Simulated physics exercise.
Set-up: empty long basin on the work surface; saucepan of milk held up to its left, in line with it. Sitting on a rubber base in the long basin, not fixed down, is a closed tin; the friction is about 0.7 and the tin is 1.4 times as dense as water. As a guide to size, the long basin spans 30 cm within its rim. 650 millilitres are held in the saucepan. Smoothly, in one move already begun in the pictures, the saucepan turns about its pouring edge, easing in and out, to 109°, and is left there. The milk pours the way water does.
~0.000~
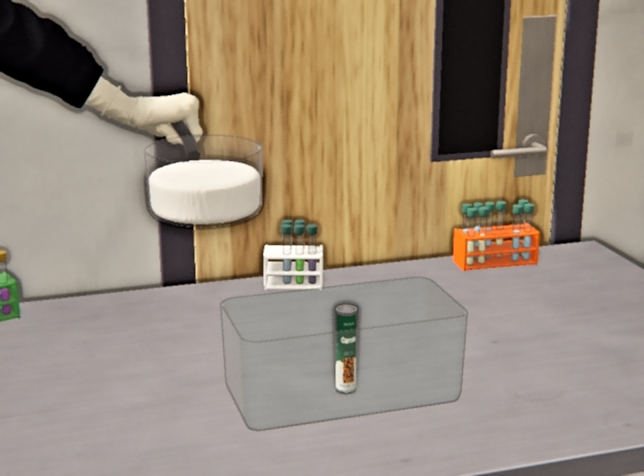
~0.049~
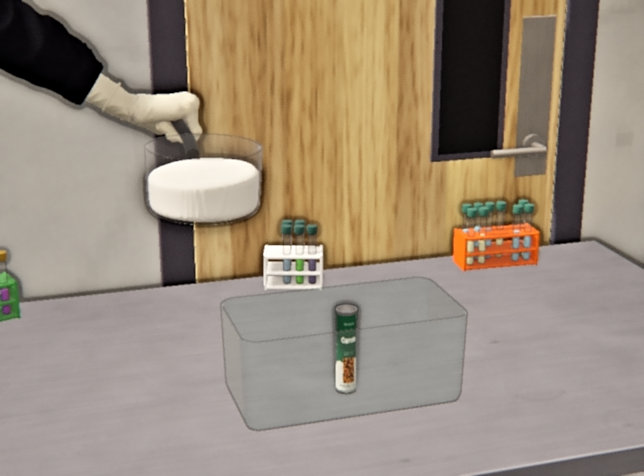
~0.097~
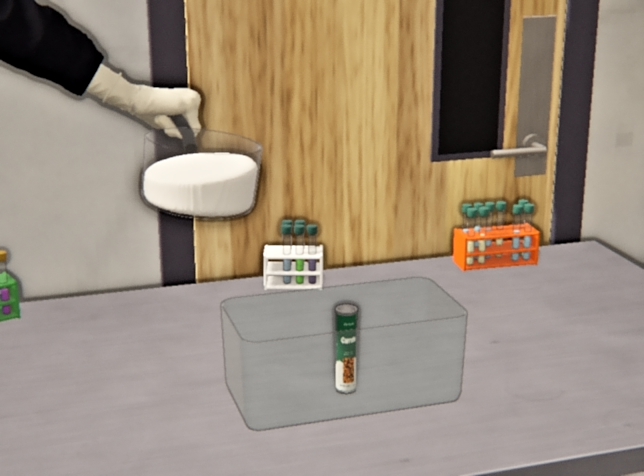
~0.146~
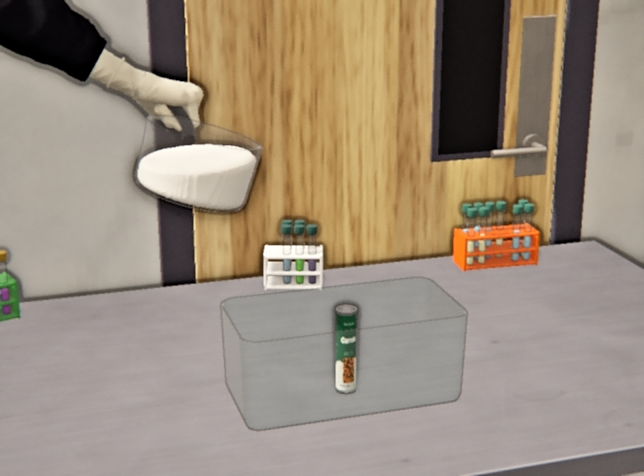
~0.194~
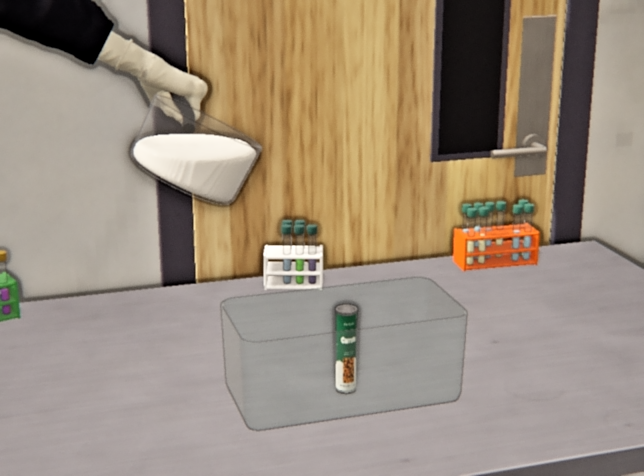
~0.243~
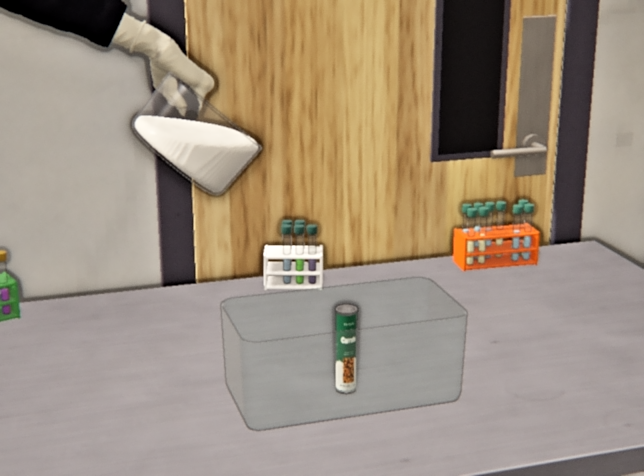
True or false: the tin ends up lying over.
False.
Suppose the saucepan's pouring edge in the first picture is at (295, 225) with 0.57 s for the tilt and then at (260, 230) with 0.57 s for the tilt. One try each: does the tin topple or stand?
In the first try it remains standing; in the second it comes down.
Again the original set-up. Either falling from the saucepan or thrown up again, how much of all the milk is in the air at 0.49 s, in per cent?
Around 58 percent.
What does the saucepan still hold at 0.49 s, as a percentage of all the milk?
About 42 per cent.
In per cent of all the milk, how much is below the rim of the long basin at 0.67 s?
About 54 %.
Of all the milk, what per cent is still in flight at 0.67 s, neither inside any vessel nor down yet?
I'd say some 44 per cent is in the air.
After 0.49 s the tilt is 104° and 42 per cent is still to pour; the tin stands where it began.
After 0.67 s the tilt is 109° and 3 per cent is still to pour; the tin stands where it began.
After 0.86 s the tilt is 109° and 0 per cent is still to pour; the tin stands where it began.
After 1.07 s the tilt is 109° and 0 per cent is still to pour; the tin stands where it began.
In the end the tin stands where it began.
